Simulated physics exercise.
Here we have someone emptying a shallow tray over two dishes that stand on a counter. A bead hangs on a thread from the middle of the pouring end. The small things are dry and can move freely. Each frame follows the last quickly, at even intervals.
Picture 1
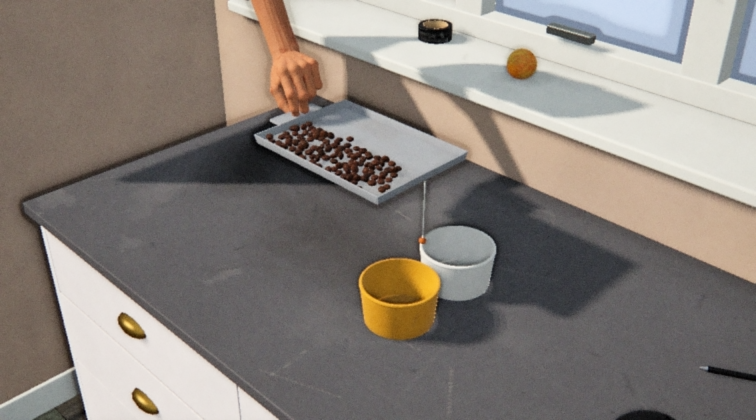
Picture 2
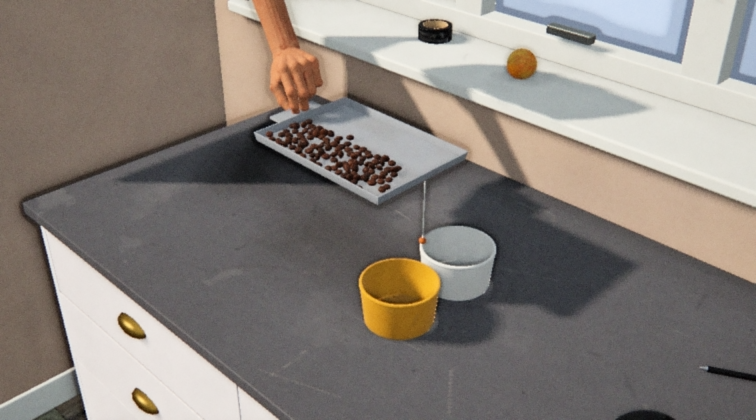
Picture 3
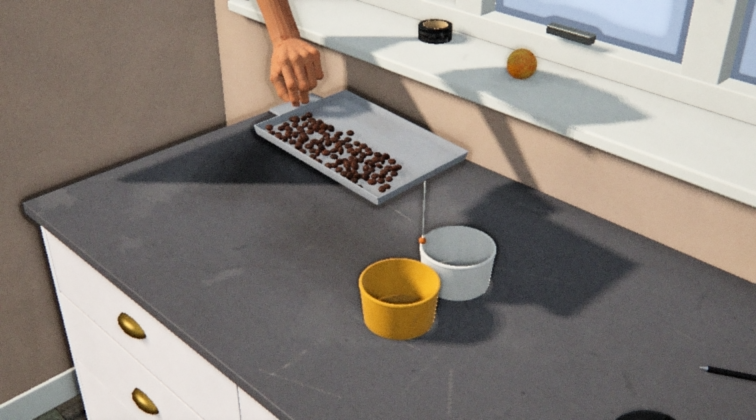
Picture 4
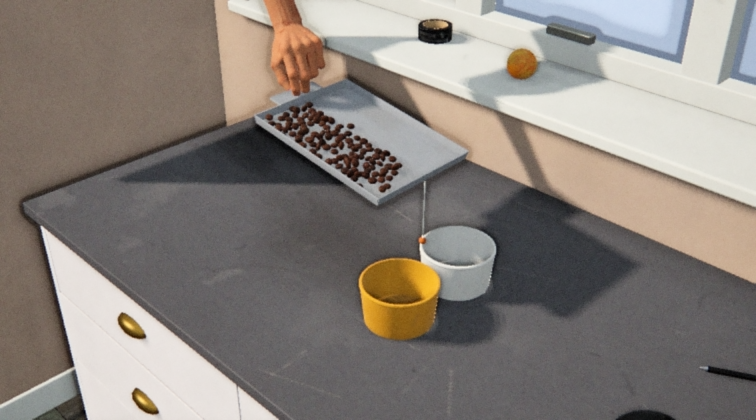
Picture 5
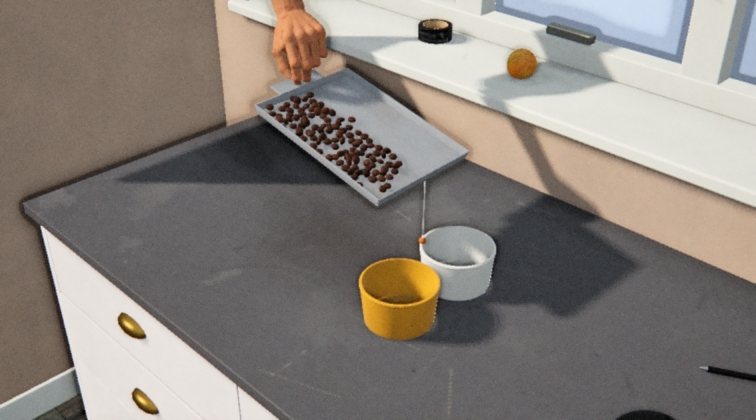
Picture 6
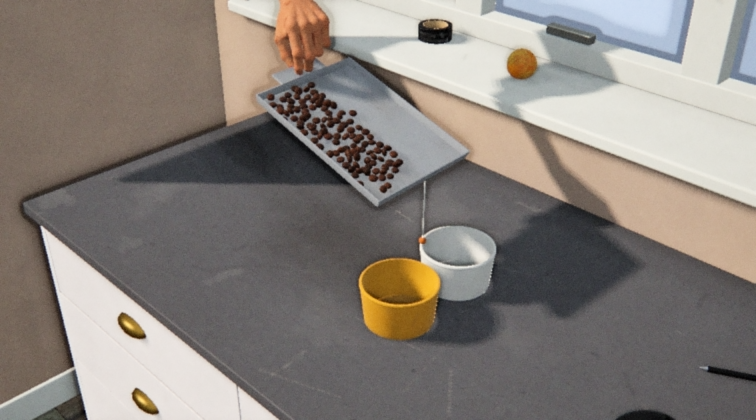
To begin with, a hand holds the far end of a shallow gray tray of small dark brown pieces above a yellow dish and a white dish on a counter. The hand then gradually raises that end, steepening the tray, while the pouring end barely moves and tips slightly toward its left corner.
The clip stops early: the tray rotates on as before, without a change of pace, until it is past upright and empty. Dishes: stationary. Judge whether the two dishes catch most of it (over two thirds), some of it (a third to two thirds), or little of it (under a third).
They catch most of it.
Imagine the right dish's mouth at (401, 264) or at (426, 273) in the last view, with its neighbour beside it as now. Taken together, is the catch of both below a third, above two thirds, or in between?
For the first spot it's between a third and two thirds, and for the next one it's beyond two thirds.
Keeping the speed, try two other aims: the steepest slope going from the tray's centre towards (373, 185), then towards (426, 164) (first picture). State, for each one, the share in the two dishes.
About 90 % and about 70 %.
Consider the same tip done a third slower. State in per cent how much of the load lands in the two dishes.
About 90 in a hundred.
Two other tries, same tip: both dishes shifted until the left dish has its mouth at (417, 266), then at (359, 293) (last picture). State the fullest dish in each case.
First try: The left-hand one. Second try: The right-hand one.
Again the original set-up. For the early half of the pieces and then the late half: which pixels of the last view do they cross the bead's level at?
I'd say around (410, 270) at first, then around (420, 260).
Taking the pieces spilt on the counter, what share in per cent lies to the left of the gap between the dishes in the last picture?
Close to 0 per cent of the spill, I think.
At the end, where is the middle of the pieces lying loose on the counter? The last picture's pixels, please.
Roughly at pixel (500, 348).
Soon after the last picture, tray tipped steeply; nearly all on the tray; a stray few in the air.
A little later, tray tipped right over; about a third on the tray; about half in the left dish; a small part in the right dish; a small part outside both; a small part in the air.
Later still, tray tipped past a quarter turn; about two thirds in the left dish; about a quarter in the right dish; about a quarter outside both.
At rest, tray tipped past a quarter turn; about two thirds in the left dish; about a quarter in the right dish; about a quarter outside both.
